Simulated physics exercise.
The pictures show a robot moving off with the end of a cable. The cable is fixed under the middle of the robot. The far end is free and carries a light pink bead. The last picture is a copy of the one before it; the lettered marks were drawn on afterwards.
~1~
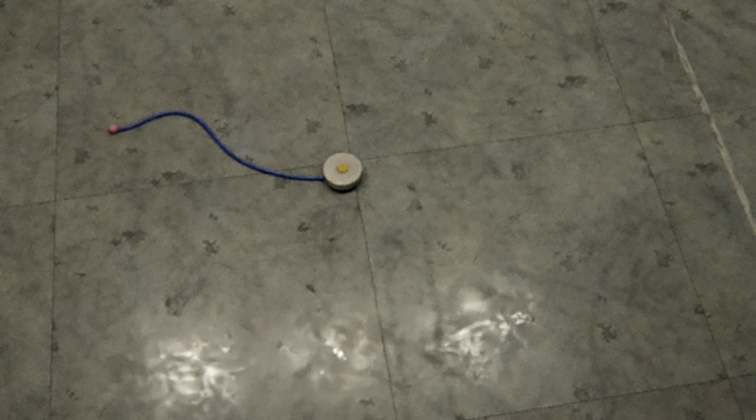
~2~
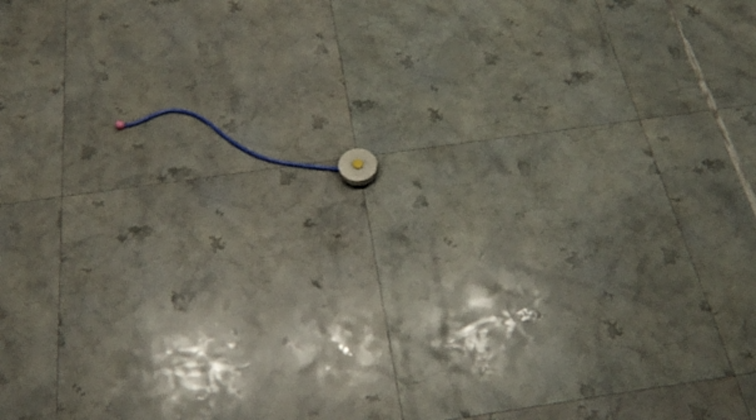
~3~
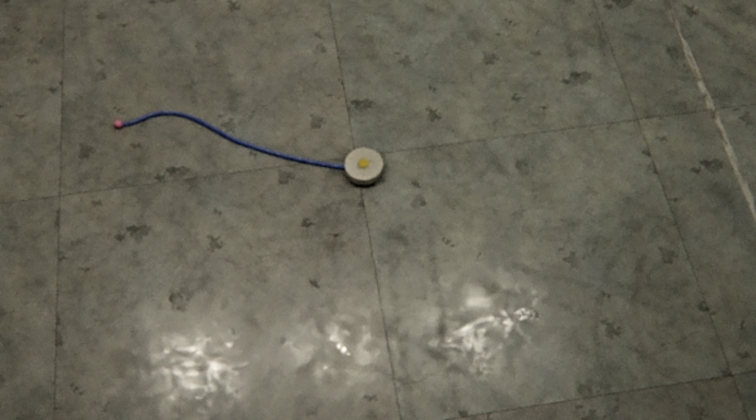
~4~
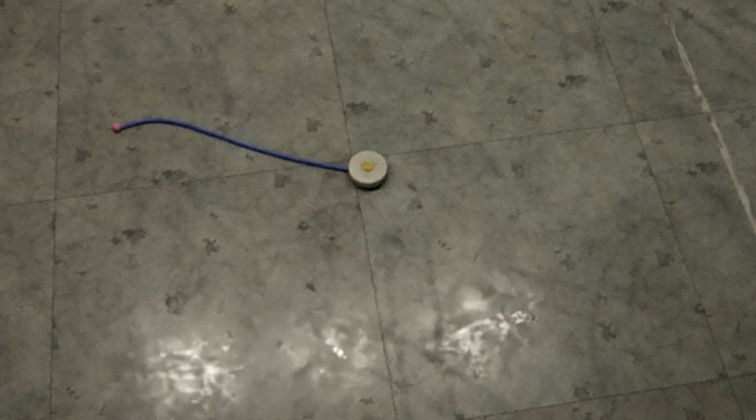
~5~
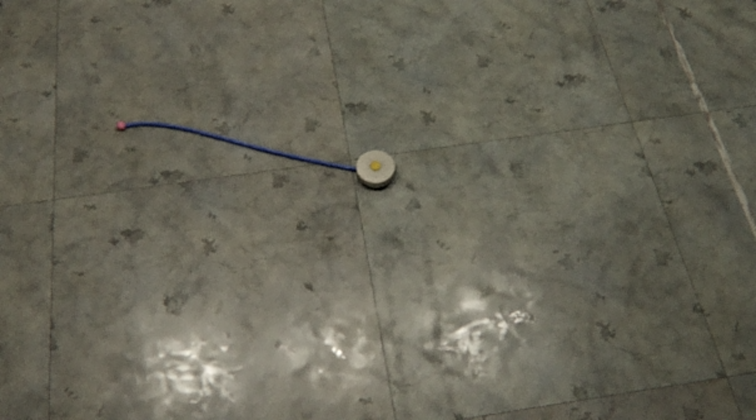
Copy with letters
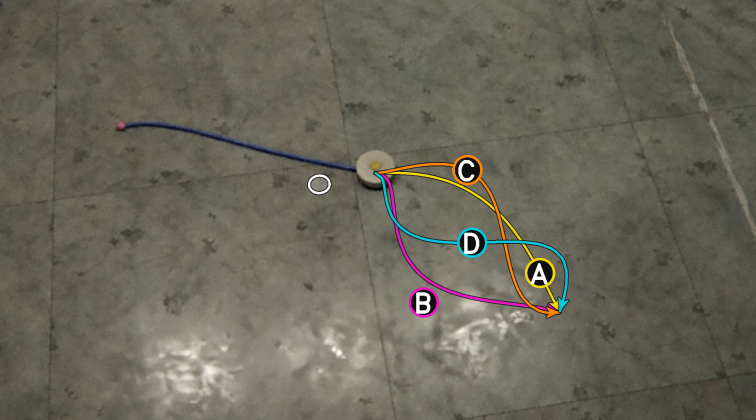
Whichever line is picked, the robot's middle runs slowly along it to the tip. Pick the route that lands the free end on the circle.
Only D gets it there.
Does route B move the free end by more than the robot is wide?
Yes.
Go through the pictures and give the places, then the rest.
The first frame shows robot (343, 172); free end (113, 129).
The second frame shows robot (358, 168); free end (120, 125).
The third frame shows robot (364, 167); free end (118, 124).
The fourth frame shows robot (368, 170); free end (117, 127).
The fifth frame shows robot (376, 170); free end (121, 126).
On the marked copy, A from (376, 173) via (490, 206) to (559, 312); B from (376, 173) via (426, 279) to (559, 312); C from (376, 173) via (495, 203) to (559, 312); D from (376, 173) via (472, 243) to (560, 311); the ring at (319, 184).
With D. Early on, robot (435, 238), middle of the cable (311, 183), free end (195, 134).
Further on, robot (546, 242), middle of the cable (405, 211), free end (281, 168).
At the end, robot (561, 310), middle of the cable (446, 225), free end (320, 182); the free end is on the ring.
As for the rest, A leaves the free end at (331, 163); B leaves the free end at (306, 191); C leaves the free end at (331, 160).
